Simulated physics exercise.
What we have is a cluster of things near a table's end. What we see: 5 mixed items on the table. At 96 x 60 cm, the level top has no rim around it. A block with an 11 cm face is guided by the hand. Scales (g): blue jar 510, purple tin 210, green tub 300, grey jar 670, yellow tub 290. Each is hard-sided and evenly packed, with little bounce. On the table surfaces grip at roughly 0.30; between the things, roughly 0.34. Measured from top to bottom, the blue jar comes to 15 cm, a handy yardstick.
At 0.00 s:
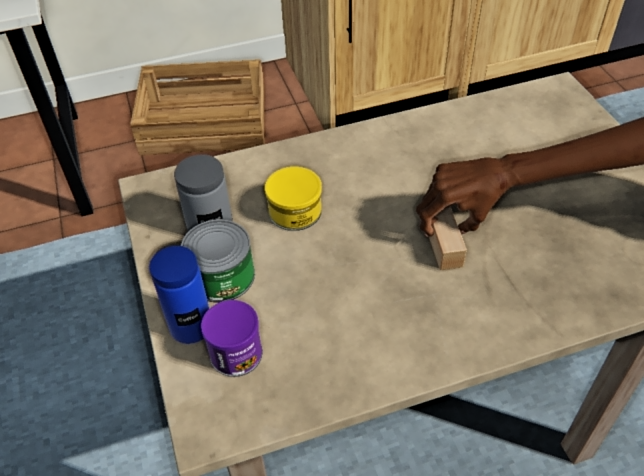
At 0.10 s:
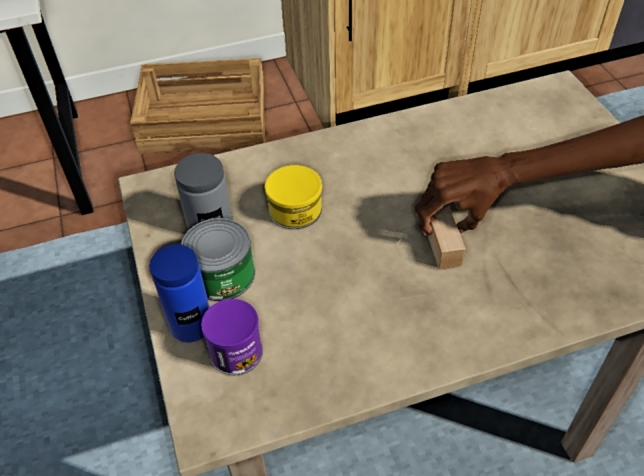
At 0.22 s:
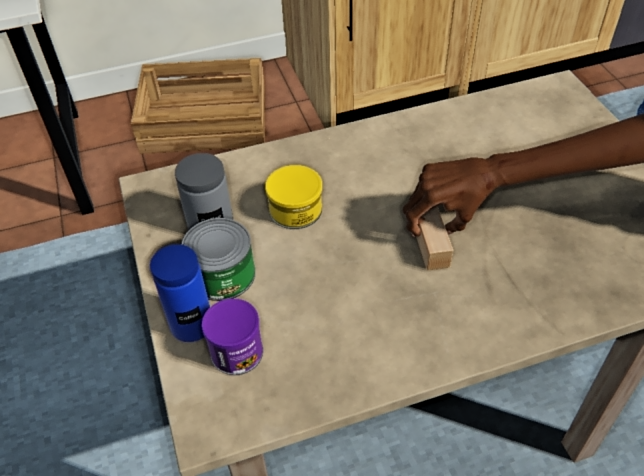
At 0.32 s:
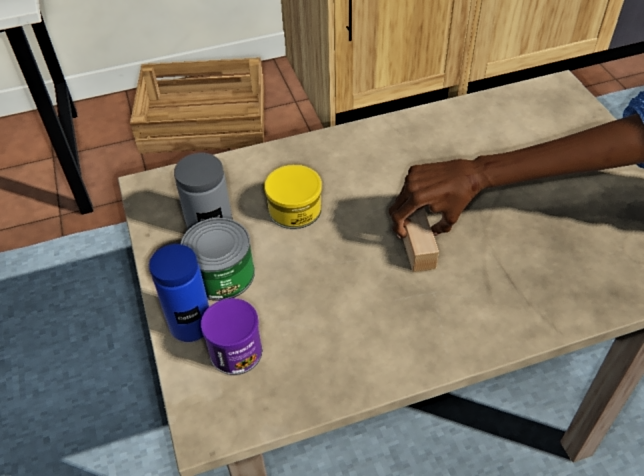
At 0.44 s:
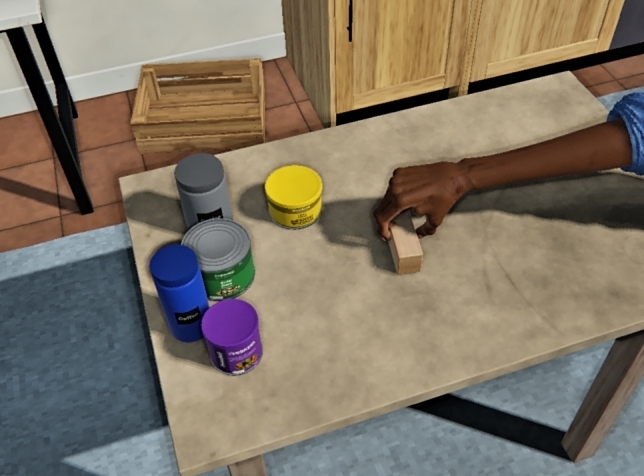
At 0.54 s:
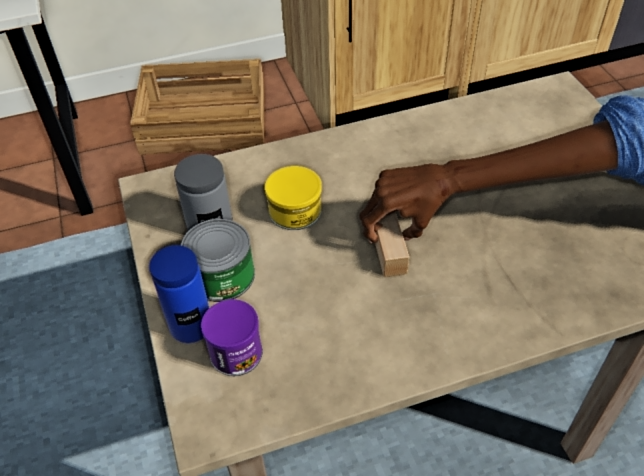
A dark-skinned hand grips a small pale wooden block on a beige tabletop, seen from above at an angle in a room with terracotta tiles, blue flooring and wooden cabinets. Grey, blue, green and purple containers cluster at the left, with a yellow tub slightly apart. The hand holds nearly still, then slides the block slowly left, revealing a blue sleeve, while the containers and camera stay still.
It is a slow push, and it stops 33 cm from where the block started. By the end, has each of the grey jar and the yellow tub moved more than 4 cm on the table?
The grey jar remains within the limit, the yellow tub remains within the limit.
By 1.04 s, block slid 20 cm.
By 1.54 s, block slid 31 cm.
When it is over (2.0 s), all 5 within 4 cm of the start. End places, in pixels of the last picture, grey jar near (205, 199), yellow tub near (294, 198).
